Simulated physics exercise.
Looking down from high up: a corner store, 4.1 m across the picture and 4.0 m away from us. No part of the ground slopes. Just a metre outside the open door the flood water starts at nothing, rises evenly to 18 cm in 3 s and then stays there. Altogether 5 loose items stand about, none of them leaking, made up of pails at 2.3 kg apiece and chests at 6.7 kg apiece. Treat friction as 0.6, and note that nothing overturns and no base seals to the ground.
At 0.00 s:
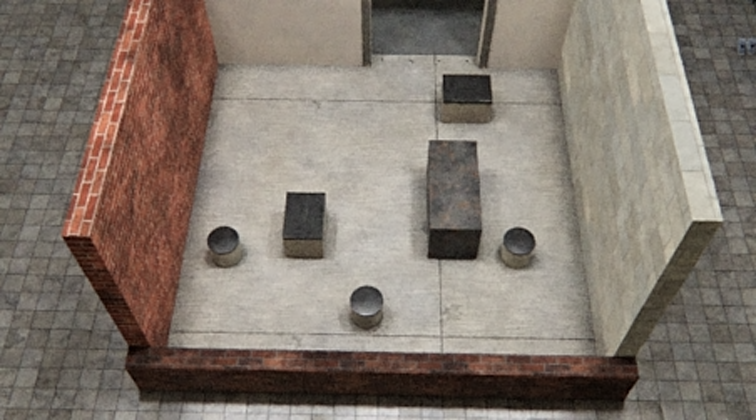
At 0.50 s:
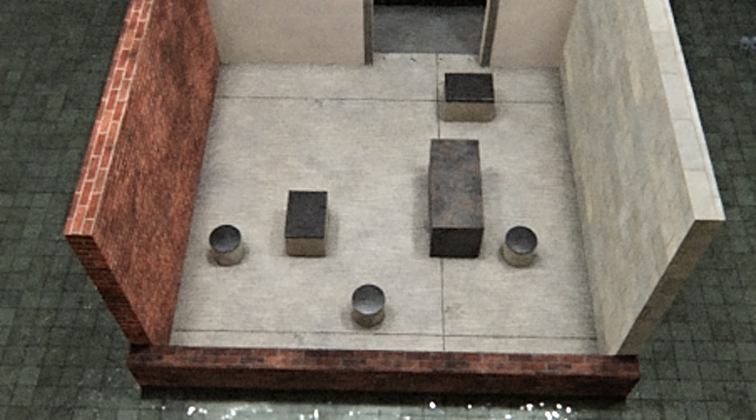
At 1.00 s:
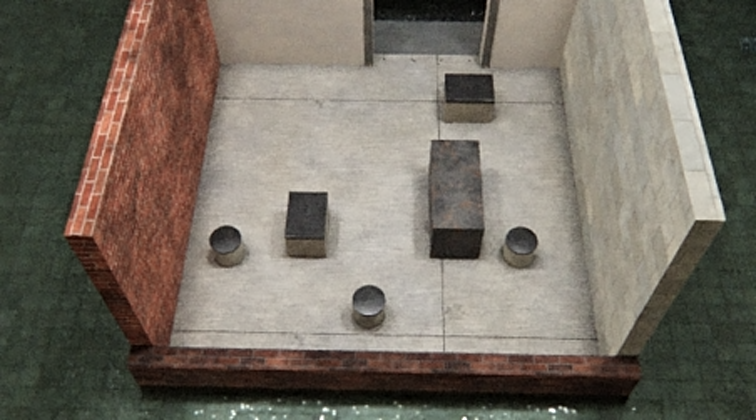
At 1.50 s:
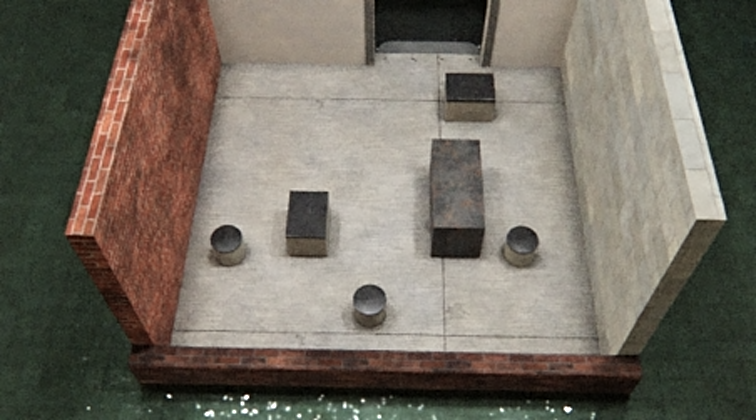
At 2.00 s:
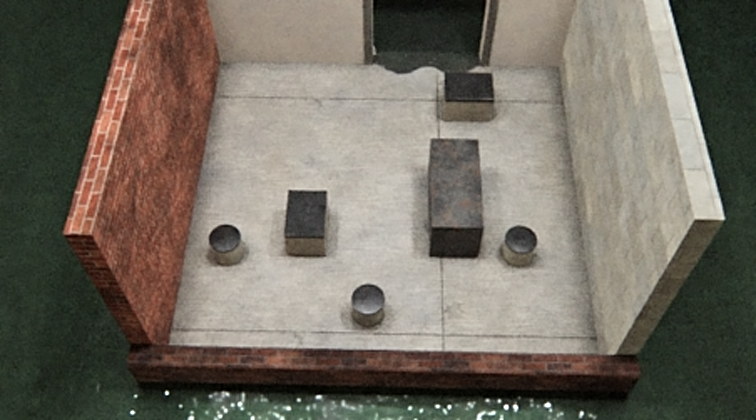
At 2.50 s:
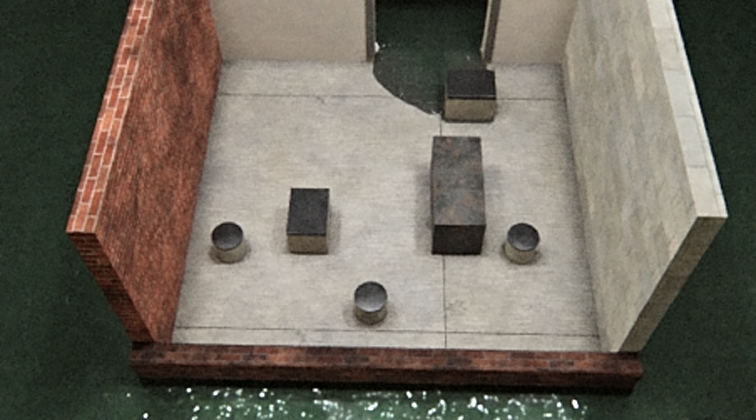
Dark water spreads over the paving around a walled corner store seen from above, glinting along the low front brick wall, then seeps through the rear doorway onto the pale floor, while the pails and chests stay in place.
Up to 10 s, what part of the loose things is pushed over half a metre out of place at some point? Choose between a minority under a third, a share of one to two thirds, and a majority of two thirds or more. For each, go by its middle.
A majority of two thirds or more.
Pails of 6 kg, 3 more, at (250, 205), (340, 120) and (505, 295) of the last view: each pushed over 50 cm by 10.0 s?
Order as given - inside the limit, inside the limit, inside the limit.
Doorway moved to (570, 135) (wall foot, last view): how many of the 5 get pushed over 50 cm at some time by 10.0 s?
In that case the number is 3.
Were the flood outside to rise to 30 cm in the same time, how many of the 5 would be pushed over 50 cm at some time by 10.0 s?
It would come to 5 of them.
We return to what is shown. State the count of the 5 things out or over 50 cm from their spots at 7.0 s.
Tally: 4.
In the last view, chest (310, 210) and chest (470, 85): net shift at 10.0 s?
They sit 140 cm and 250 cm away, in the order given.
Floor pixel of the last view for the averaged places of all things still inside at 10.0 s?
(332, 296).
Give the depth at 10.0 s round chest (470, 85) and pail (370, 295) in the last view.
Some 8 cm at the first, some 9 cm at the second.
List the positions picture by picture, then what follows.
The first frame shows a pail at (520, 241) rests on the ground; a chest at (467, 87), on the bottom; 0.0 m2 under water; 0 of 5 have shifted.
The second frame shows a pail at (521, 239) rests on the ground; a chest at (469, 86), on the bottom; water covers 0.0 m2; 0 of 5 have shifted.
The third frame shows a pail at (522, 240), on the bottom; a chest at (469, 87), on the bottom; 0.0 m2 under water; 0 of 5 have shifted.
The fourth frame shows a pail at (523, 239), on the bottom; a chest at (470, 86) rests on the ground; water covers 0.0 m2; 0 of 5 have shifted.
The fifth frame shows a pail at (521, 239) rests on the ground; a chest at (469, 86), on the bottom; 0.1 m2 under water; 0 of 5 have shifted.
The sixth frame shows a pail at (524, 236), on the bottom; a chest at (471, 83), on the bottom; water covers 0.7 m2; 0 of 5 have shifted.
After 3.5 s 0 of 5 are over 50 cm from their spots; 0 afloat.
After 4.5 s 1 of 5 are over 50 cm from their spots; 1 afloat.
After 7.0 s 4 of 5 are over 50 cm from their spots; 5 afloat.
After 10.0 s 4 of 5 are over 50 cm from their spots, and 4 have been at some point; 5 afloat.
